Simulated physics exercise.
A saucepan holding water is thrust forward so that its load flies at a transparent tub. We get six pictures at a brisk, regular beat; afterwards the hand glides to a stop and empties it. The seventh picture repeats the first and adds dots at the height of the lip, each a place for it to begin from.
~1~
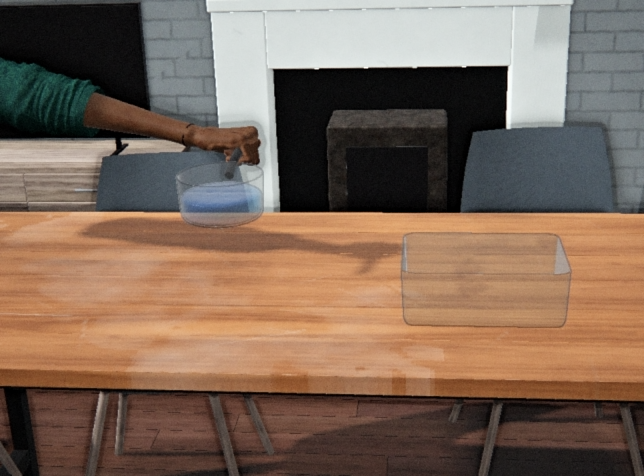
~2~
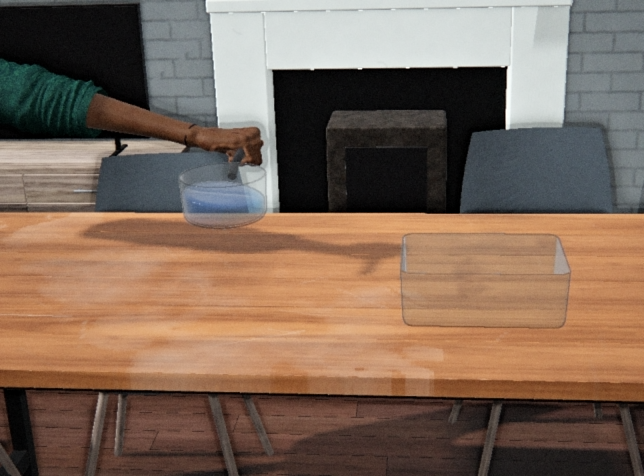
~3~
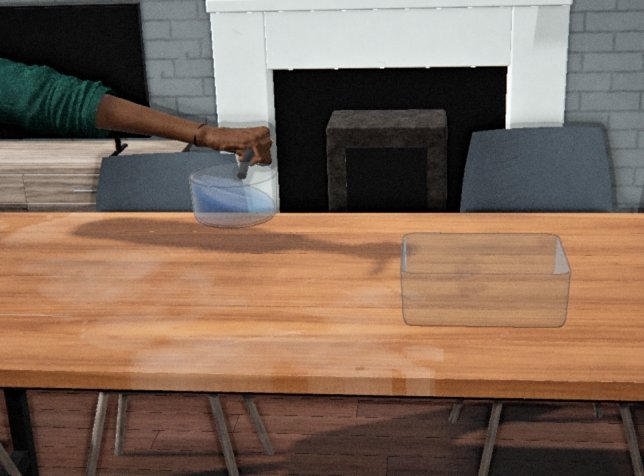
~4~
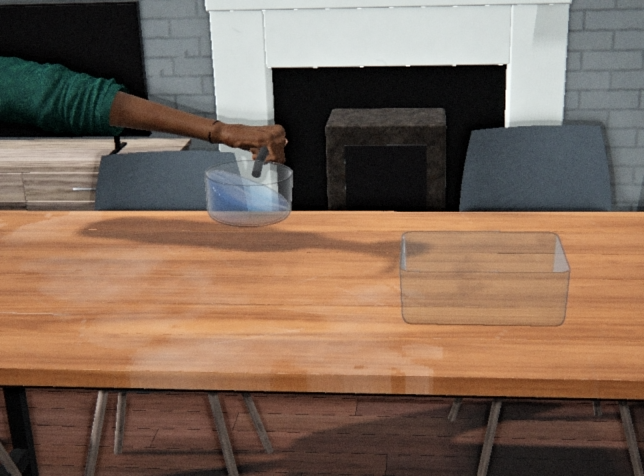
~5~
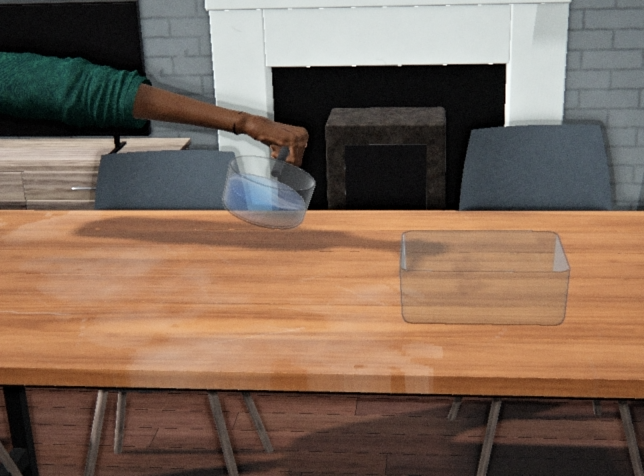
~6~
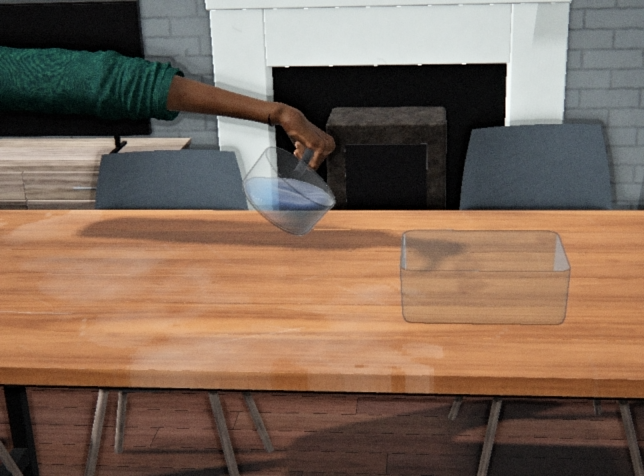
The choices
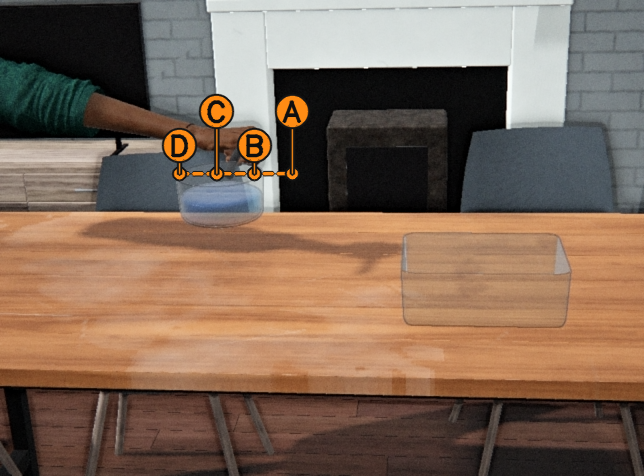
A hand moves a clear pan of blue liquid to the right and tilts it.
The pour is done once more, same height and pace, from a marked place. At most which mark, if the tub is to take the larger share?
A is the one.
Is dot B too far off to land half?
Yes.
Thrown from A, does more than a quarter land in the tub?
Yes, clearly.
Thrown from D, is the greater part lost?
Yes, it does.
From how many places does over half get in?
One of the four.
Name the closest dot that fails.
B.
In orange, A at (292, 173); B at (254, 173); C at (216, 173); D at (179, 173).
With A, about 72 % lands in the tub, 21 % falls short and 8 % goes beside or beyond.
With B, about 18 % lands in the tub, 77 % falls short and 4 % goes beside or beyond.
With C, about 0 % lands in the tub, 98 % falls short.
With D, about 0 % lands in the tub, 100 % falls short.
